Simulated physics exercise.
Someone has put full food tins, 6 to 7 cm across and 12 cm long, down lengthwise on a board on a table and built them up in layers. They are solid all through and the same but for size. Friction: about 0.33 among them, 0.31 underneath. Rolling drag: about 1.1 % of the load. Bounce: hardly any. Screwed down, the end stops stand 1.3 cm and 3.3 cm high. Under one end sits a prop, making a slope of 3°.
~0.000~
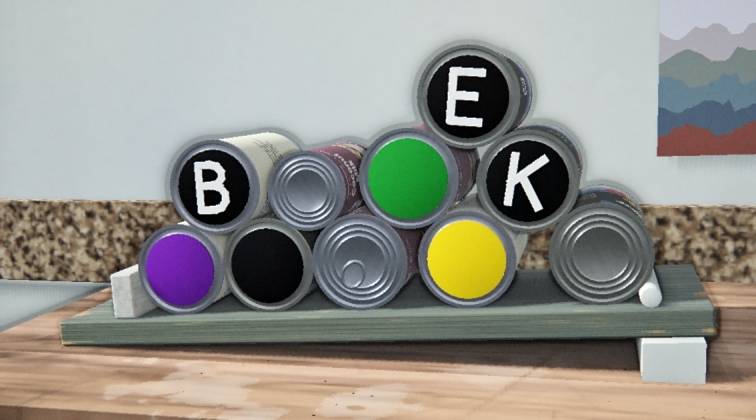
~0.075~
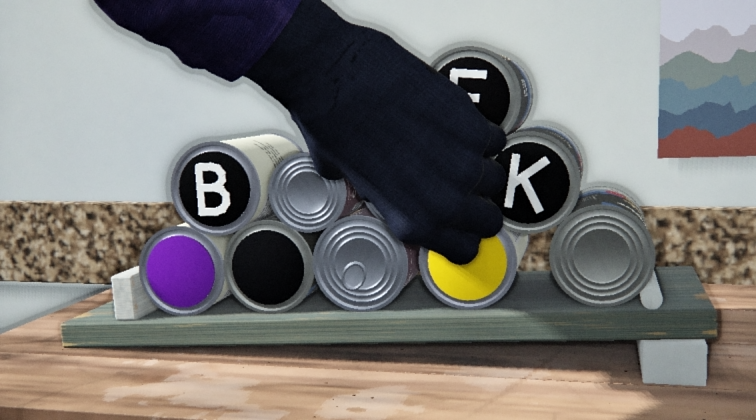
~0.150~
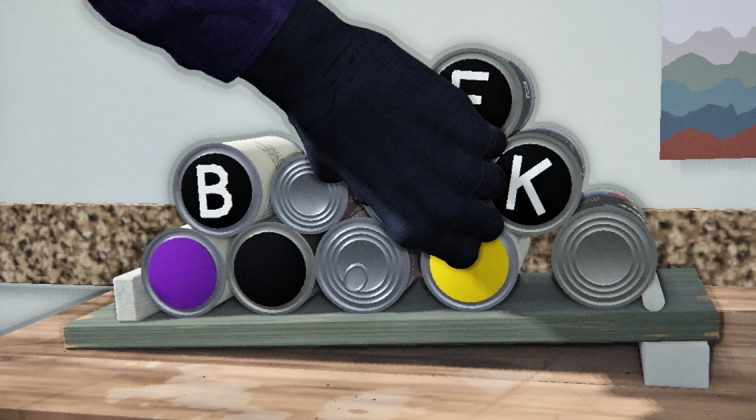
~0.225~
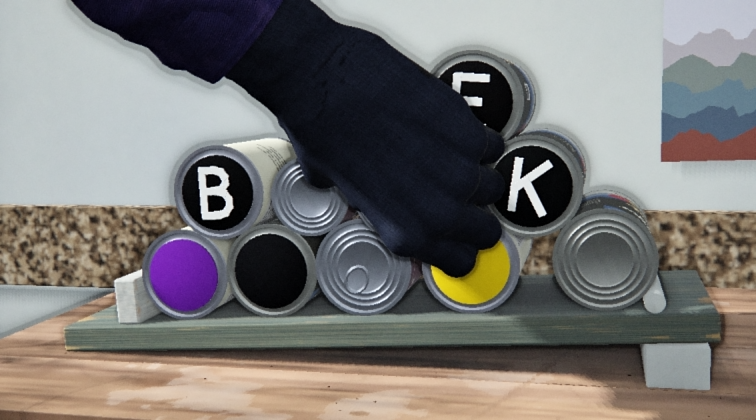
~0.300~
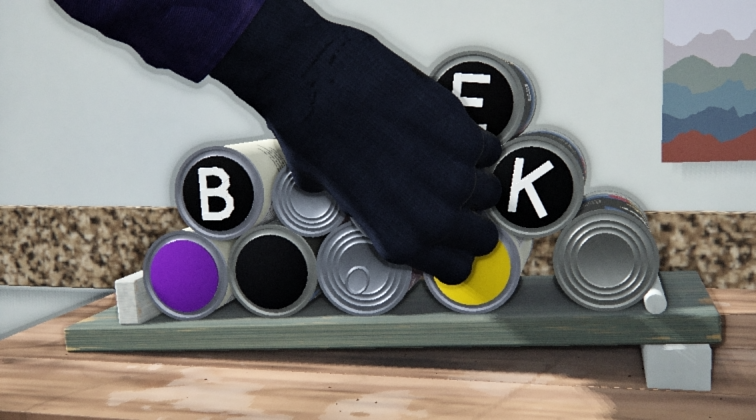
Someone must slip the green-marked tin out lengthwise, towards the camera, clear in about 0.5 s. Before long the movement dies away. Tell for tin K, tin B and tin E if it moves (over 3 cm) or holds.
Tin K holds, tin B holds, tin E moves.
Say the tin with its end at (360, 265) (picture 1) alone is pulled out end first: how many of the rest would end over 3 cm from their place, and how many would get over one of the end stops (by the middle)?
You'd get 0 for the first part and 0 for the second.
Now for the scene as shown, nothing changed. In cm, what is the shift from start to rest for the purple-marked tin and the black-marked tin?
Purple-marked tin: 0, black-marked tin: 0.
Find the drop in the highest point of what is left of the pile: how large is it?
Something like 5 cm, I'd say.
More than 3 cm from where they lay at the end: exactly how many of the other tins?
1.
By 0.64 s, 0 now displaced over 3 cm; K in place; B in place; E 1 cm left and 0.9 cm down.
By 0.71 s, 1 now displaced over 3 cm; K in place; B in place; E 3.1 cm left and 4.3 cm down.
By 0.88 s, 1 now displaced over 3 cm; K in place; B in place; E 4.7 cm left and 5 cm down.
By 1.02 s, 1 now displaced over 3 cm; K in place; B in place; E 4.6 cm left and 5 cm down.
In the end, by 1.4 s, 1 moved over 3 cm; not one over the end stops; K in place; B in place; E 4.5 cm left and 5 cm down; top of the pile 16 cm high, from 21 cm.
